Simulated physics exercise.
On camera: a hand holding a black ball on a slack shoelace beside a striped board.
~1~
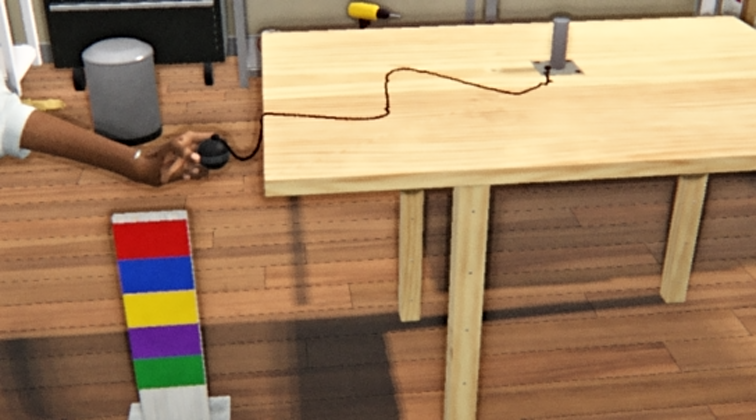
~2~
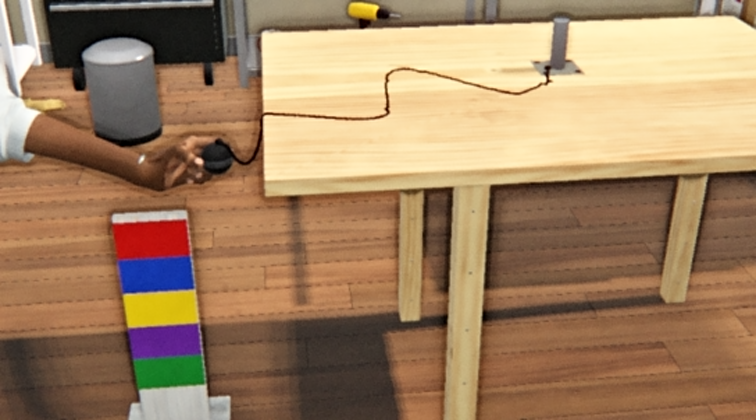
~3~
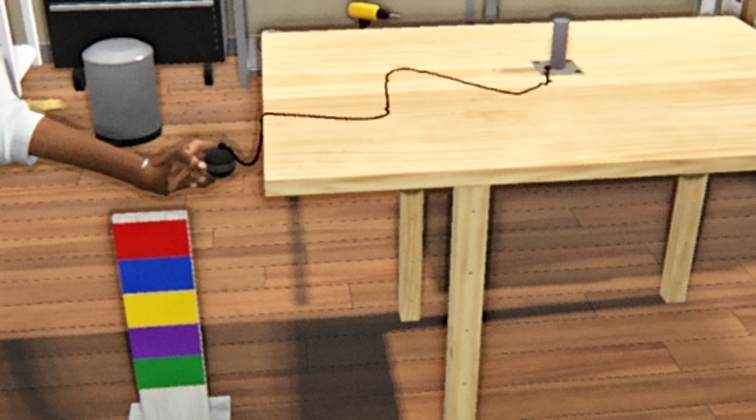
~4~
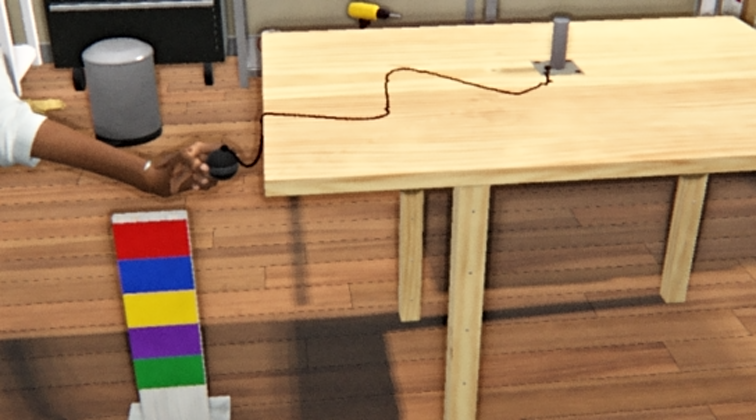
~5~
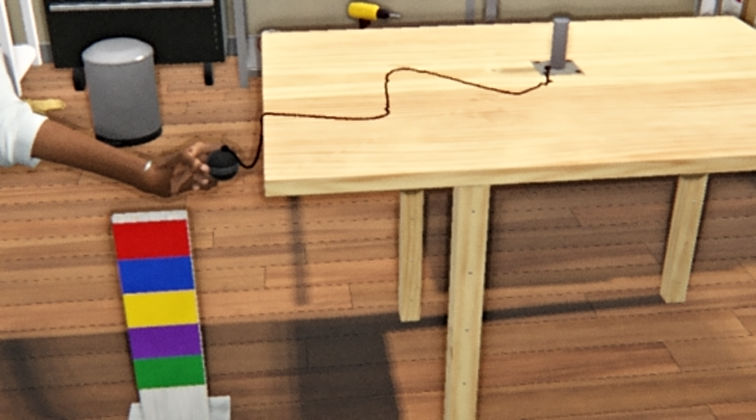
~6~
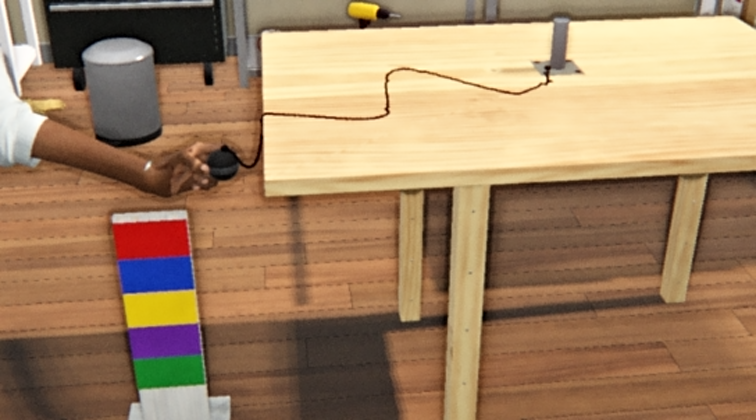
A hand holding a black ball on a slack cord shifts very slightly right.
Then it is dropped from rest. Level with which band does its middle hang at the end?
Its middle rests at the green band.
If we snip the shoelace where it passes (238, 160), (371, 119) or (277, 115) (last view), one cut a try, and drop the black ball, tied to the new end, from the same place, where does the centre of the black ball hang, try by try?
The places are (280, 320), (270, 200) and (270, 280).
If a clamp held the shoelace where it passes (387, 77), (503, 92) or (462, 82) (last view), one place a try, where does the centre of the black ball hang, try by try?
In that order: (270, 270), (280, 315) and (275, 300).
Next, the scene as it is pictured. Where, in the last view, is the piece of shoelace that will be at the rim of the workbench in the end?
It lies at about (386, 88).
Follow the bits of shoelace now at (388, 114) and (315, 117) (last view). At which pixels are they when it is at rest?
The first at (268, 169), the second at (274, 230).
Soon after, ball near (279, 328); level with purple.
After that, ball near (285, 351); level with green.
In the end, ball near (284, 353); level with green. The green one.
